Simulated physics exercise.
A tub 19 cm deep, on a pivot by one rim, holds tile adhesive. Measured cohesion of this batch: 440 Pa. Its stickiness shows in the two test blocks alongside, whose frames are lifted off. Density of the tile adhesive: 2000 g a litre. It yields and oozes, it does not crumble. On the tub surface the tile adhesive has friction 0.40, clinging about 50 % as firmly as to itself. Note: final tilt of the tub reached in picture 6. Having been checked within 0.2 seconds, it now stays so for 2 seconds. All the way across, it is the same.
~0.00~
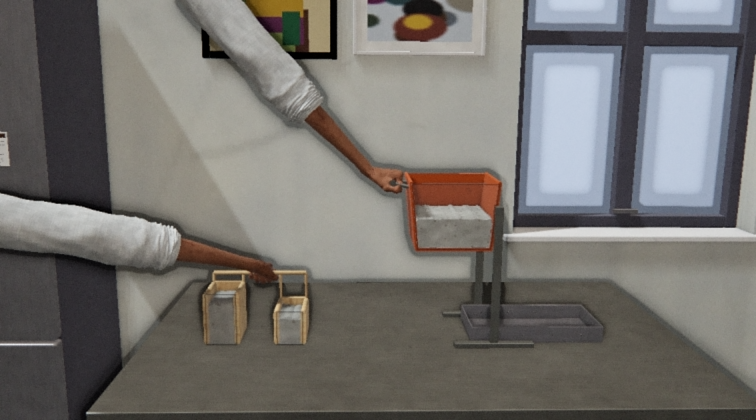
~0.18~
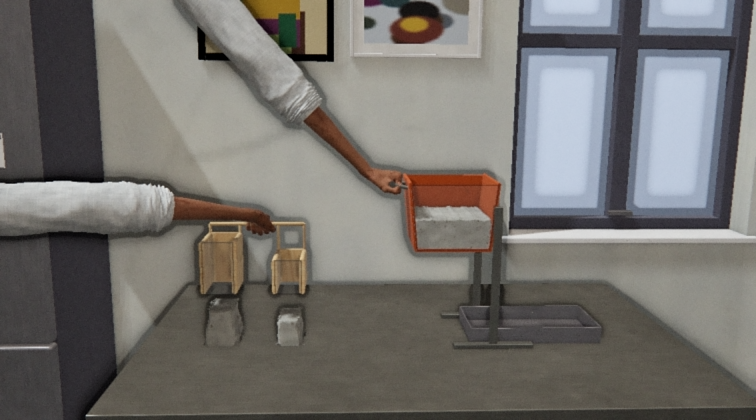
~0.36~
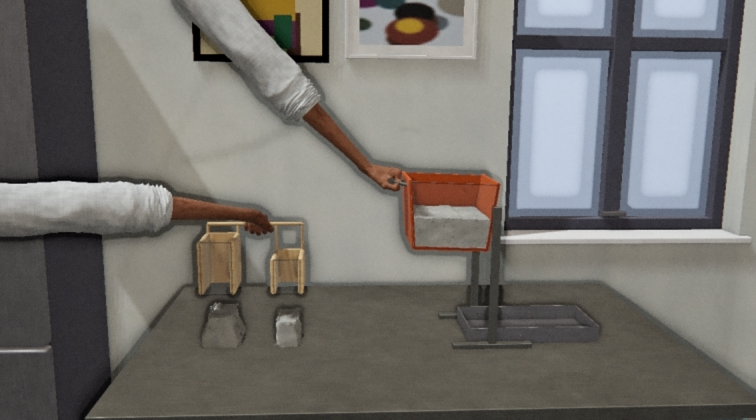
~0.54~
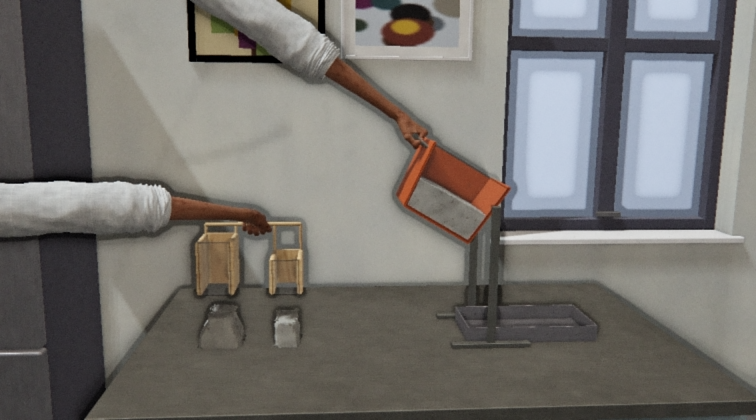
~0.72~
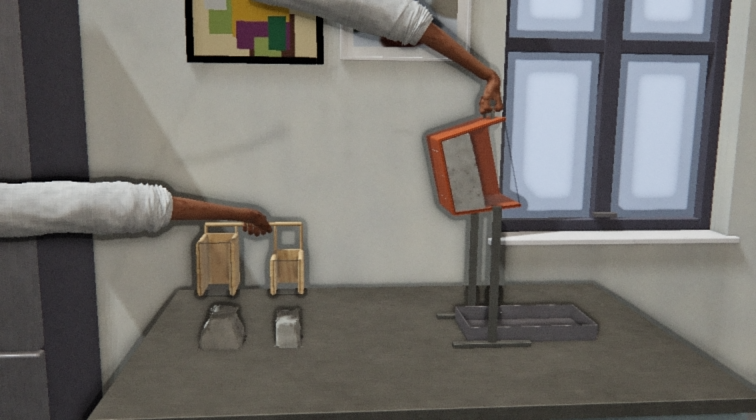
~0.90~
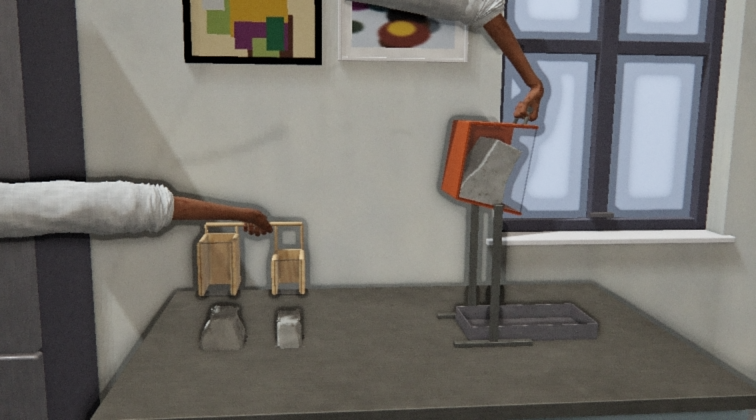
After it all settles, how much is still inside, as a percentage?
Roughly 42 % is still inside.
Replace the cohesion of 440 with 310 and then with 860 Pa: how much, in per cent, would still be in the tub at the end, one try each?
You'd see 45 percent the first time and 45 percent the second.
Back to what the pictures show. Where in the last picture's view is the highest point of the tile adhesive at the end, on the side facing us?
On the near face, the top ends up close to (485, 183).
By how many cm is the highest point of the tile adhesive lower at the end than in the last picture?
About 13 cm.
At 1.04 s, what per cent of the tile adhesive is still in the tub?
The tub holds around 65 % of the load then.
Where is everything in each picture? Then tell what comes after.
The first picture shows handle-side rim at (413, 183), tilt 0 degrees; top of the tile adhesive at (458, 218); blocks stand 13 cm, 8.5 cm (left to right).
The second picture shows handle-side rim at (413, 184), tilt 0 degrees; top of the tile adhesive at (458, 219); blocks stand 12 cm, 8.4 cm (left to right).
The third picture shows handle-side rim at (413, 181), tilt 2 degrees; top of the tile adhesive at (421, 217); blocks stand 10 cm, 8.4 cm (left to right).
The fourth picture shows handle-side rim at (437, 144), tilt 30 degrees; top of the tile adhesive at (423, 180); blocks stand 10 cm, 8.4 cm (left to right).
The fifth picture shows handle-side rim at (505, 121), tilt 77 degrees; top of the tile adhesive at (467, 135); blocks stand 10 cm, 8.3 cm (left to right).
The sixth picture shows handle-side rim at (537, 129), tilt 99 degrees; top of the tile adhesive at (498, 141); blocks stand 10 cm, 8.3 cm (left to right).
After 1.04 s, the tub is at 99 degrees and holds 64 %.
After 1.21 s, the tub is at 99 degrees and holds 50 %.
After 1.38 s, the tub is at 99 degrees and holds 49 %.
After 1.55 s, the tub is at 99 degrees and holds 47 %.
After 2.90 s, at the end, the tub is at 99 degrees and holds 42 %.
